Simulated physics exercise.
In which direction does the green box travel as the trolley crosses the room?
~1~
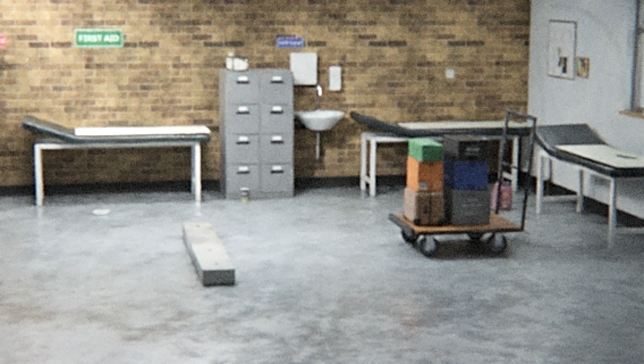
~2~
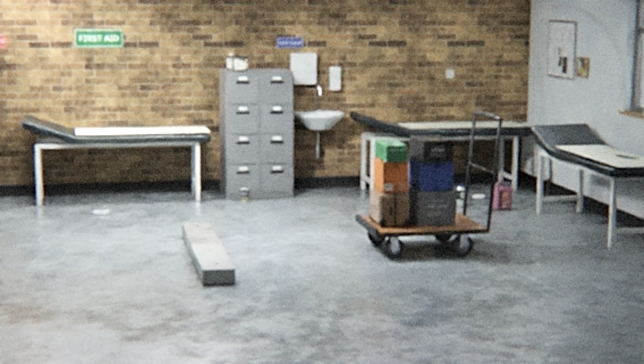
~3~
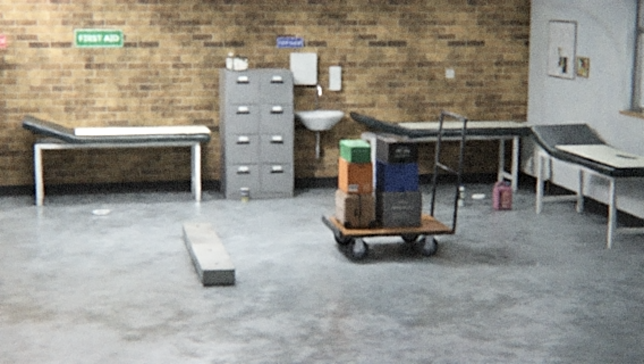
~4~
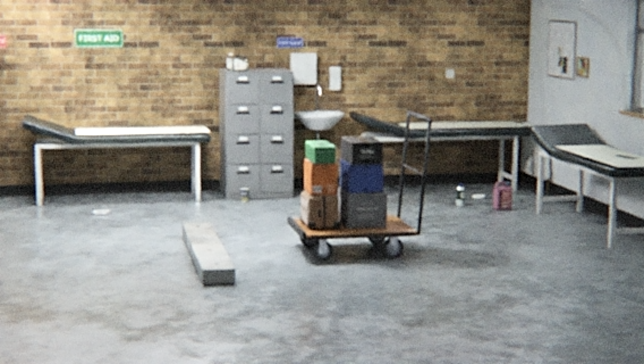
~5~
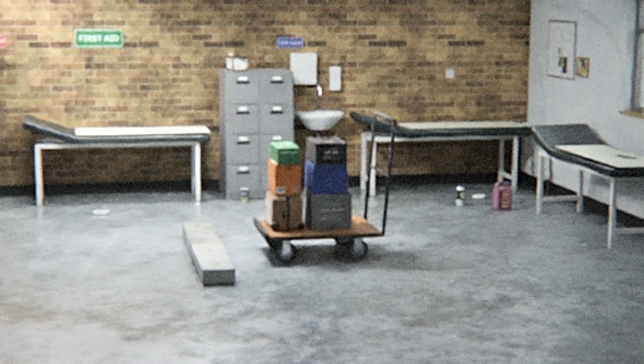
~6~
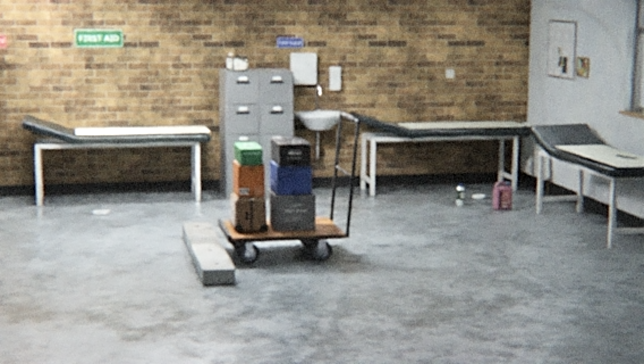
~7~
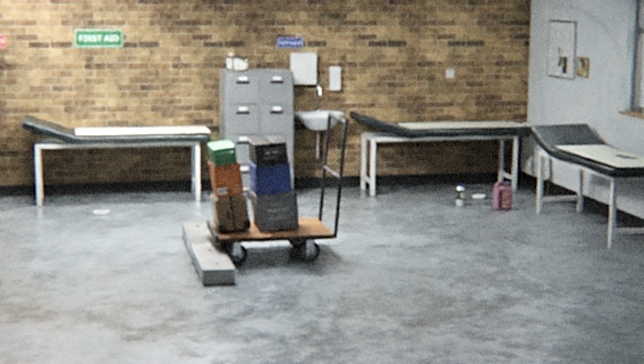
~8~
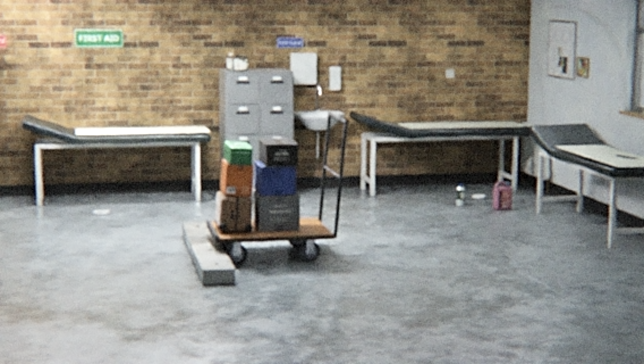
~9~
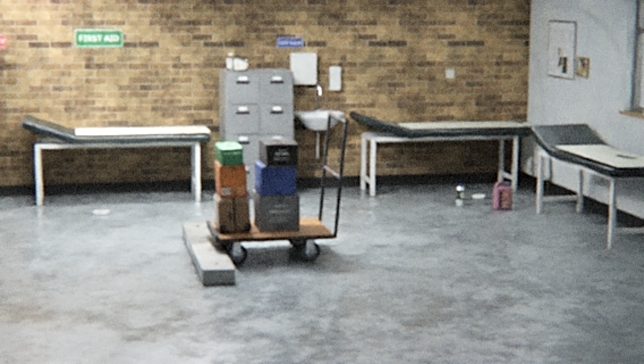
The green box travels to the left, riding on top of its stack as the trolley rolls towards the kerb.
The footage shows a trolley stacked with green, orange, blue, black, brown and grey boxes and cases rolling left across a first aid room until it stops at a low grey kerb. The stacks tilt left, rock back and settle, with everything still on the deck.
